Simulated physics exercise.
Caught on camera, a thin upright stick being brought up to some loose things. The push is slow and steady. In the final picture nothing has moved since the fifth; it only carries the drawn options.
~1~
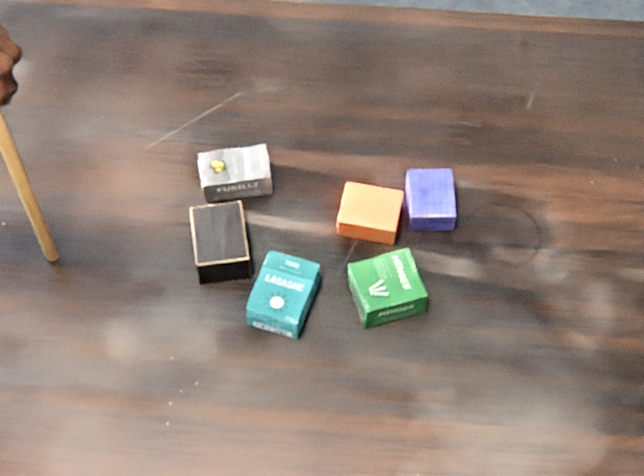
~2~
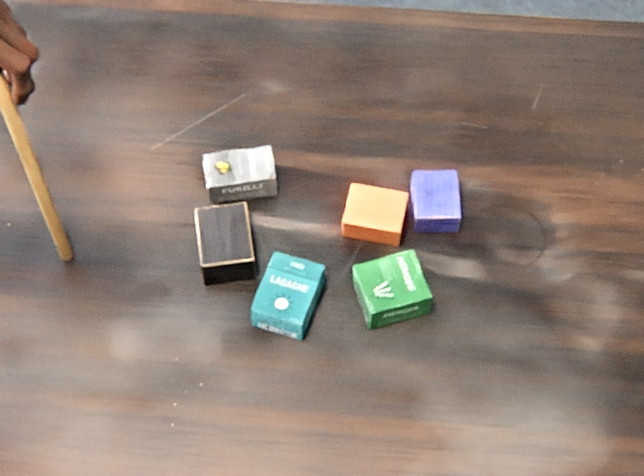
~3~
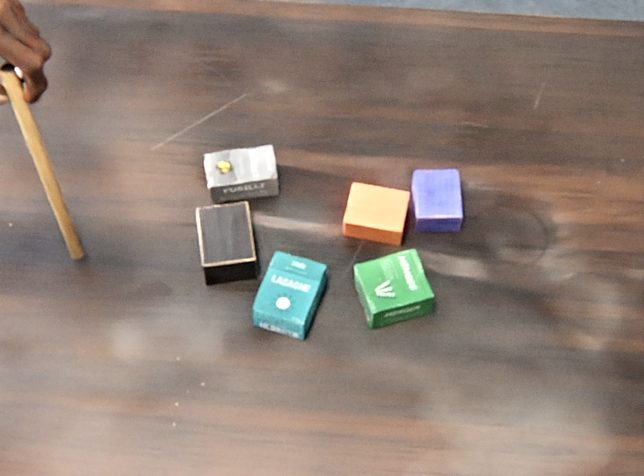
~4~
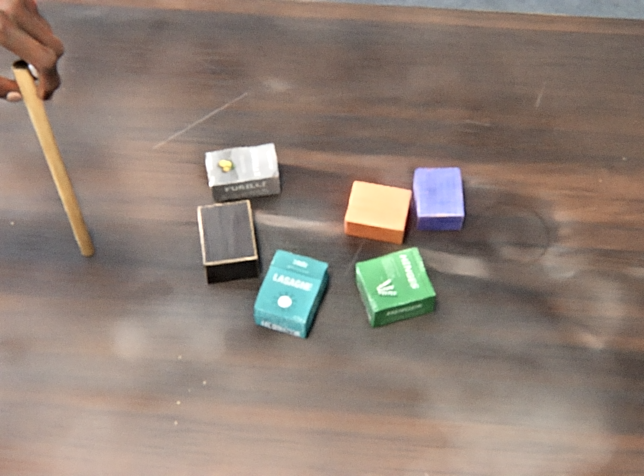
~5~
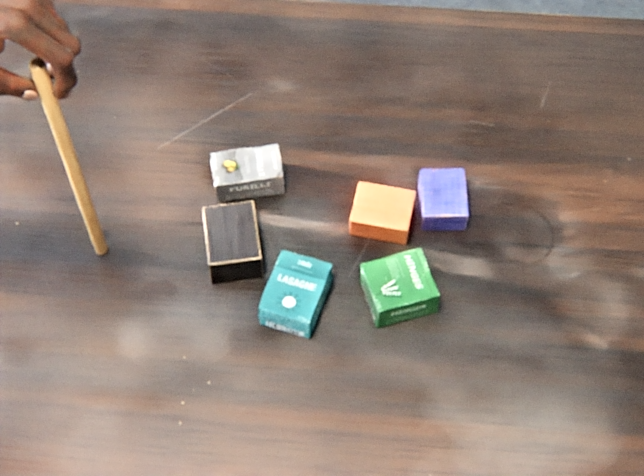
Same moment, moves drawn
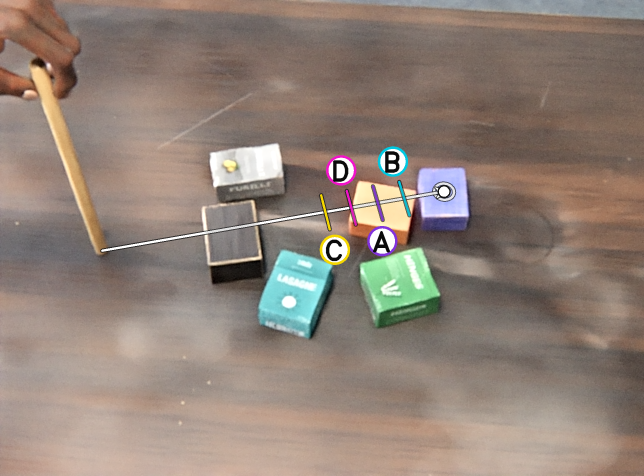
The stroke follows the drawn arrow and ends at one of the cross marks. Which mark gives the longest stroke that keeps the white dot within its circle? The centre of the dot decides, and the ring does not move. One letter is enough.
At D, and not beyond.
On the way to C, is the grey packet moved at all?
No.
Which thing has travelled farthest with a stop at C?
The black block has gone farthest.
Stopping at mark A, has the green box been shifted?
By then, no.
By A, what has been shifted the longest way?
The black block has gone farthest.
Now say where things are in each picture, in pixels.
The first frame shows black block (220, 242); blue block (430, 200); grey packet (235, 174).
The second frame shows grey packet (240, 175); green box (391, 290).
The third frame shows orange block (376, 214); turquoise box (290, 295).
The fourth frame shows black block (228, 242); blue block (438, 199).
The fifth frame shows grey packet (248, 173); green box (399, 288); orange block (382, 213).
On the marked copy, A at (377, 203); B at (404, 199); C at (325, 212); D at (351, 208); the arrow from (102, 251) to (449, 191); the white dot at (444, 192).
Following D. Soon after the start, foot of the stick (193, 236).
Later, foot of the stick (284, 220); black block (274, 243); turquoise box (299, 300).
In the end, foot of the stick (351, 209); black block (275, 243); turquoise box (299, 301); the dot is still in its ring.
As for the rest, A shifts the dotted thing to (461, 202); B shifts the dotted thing to (462, 202); C keeps the dot in but is short.
